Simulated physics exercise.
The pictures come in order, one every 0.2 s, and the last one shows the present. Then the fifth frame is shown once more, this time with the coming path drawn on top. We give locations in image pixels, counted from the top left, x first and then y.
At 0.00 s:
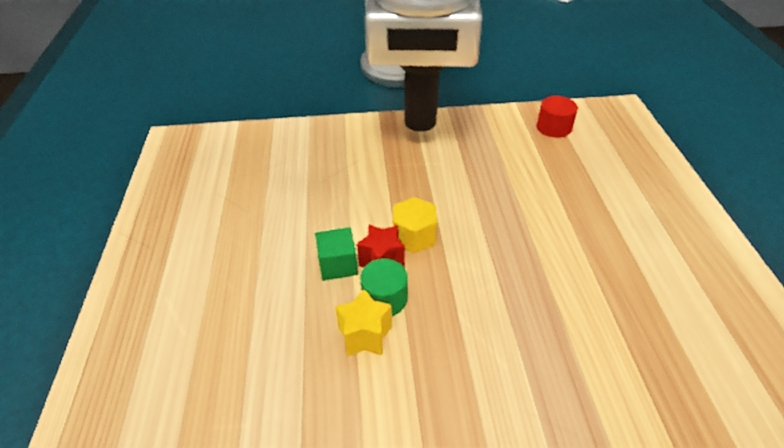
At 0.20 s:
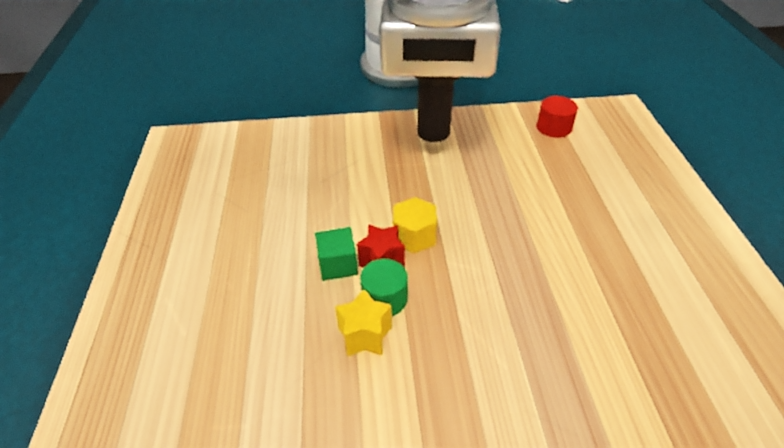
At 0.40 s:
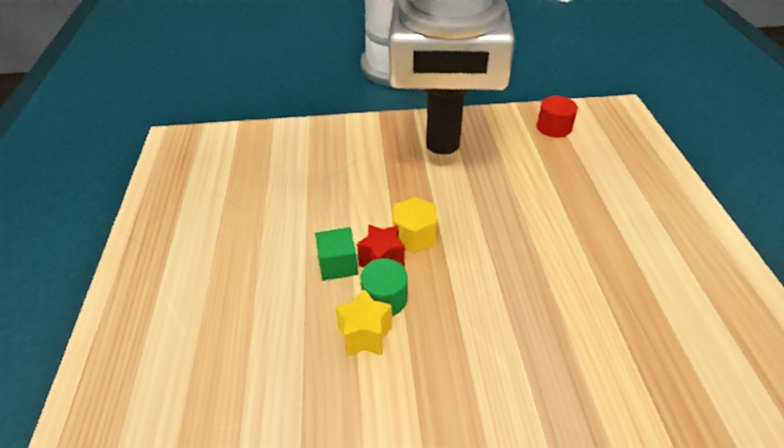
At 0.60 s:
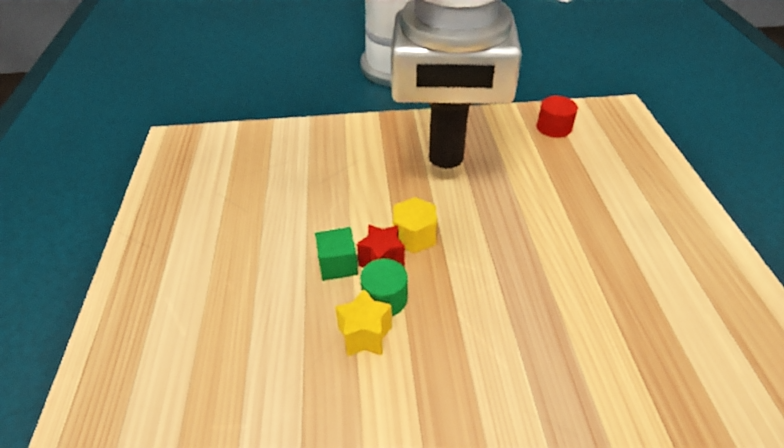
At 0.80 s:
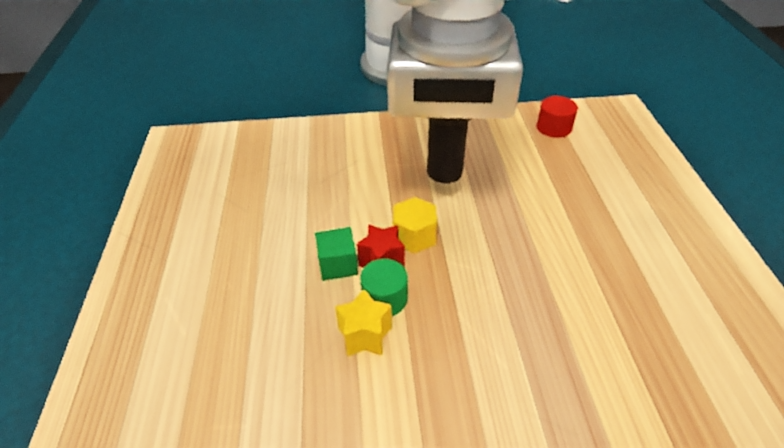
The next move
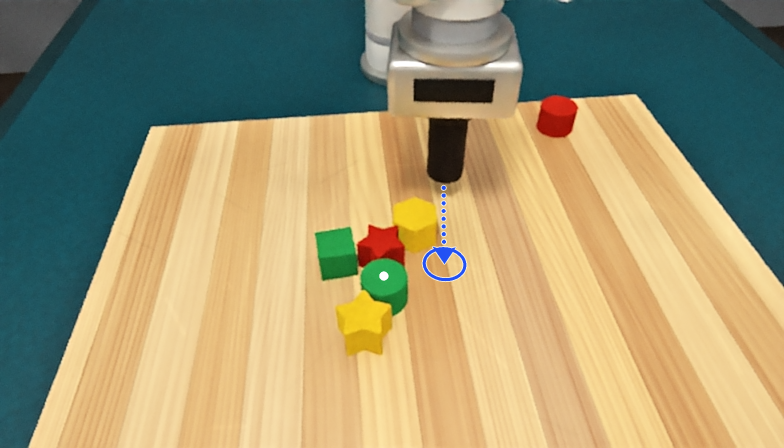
The footage shows a robotic arm with a black peg moving slightly right and then down the view over a striped wooden board, nearing the yellow hexagonal block, while the green, red and yellow blocks all stay still.
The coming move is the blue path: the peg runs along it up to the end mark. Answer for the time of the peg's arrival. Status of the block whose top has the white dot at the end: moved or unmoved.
It's unmoved.
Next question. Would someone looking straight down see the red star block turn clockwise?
The answer is no.
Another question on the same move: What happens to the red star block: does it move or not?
Here's my answer: The red star block gets displaced.
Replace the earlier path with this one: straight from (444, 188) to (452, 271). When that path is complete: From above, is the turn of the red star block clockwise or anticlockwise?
Top view: Counterclockwise.
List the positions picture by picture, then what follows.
Lower end of the peg at (421, 123), tops of blocks, green square at (335, 242), red star block at (381, 239), green circular block at (384, 276), yellow hexagonal block at (415, 213), in the first frame.
Peg at (434, 133), blocks as before, in the second frame.
Peg at (443, 145), blocks as before, in the third frame.
Peg at (446, 158), blocks as before, in the fourth frame.
Peg at (445, 172), green square at (335, 242), red star block at (381, 239), green circular block at (384, 276), yellow hexagonal block at (415, 213), in the fifth frame.
The drawn path runs from (444, 188) to (445, 264); the dot is on the green circular block.
The first path, step by step. One third of the way, peg at (445, 196); nothing pushed yet.
Two thirds of the way, peg at (445, 221); red star block at (372, 240), turned 25° anticlockwise; yellow hexagonal block at (405, 222), turned 45° clockwise.
At the end, peg at (446, 248); green square at (328, 244); red star block at (368, 241), turned 25° anticlockwise; green circular block not moved; yellow hexagonal block at (403, 224), turned 60° clockwise.
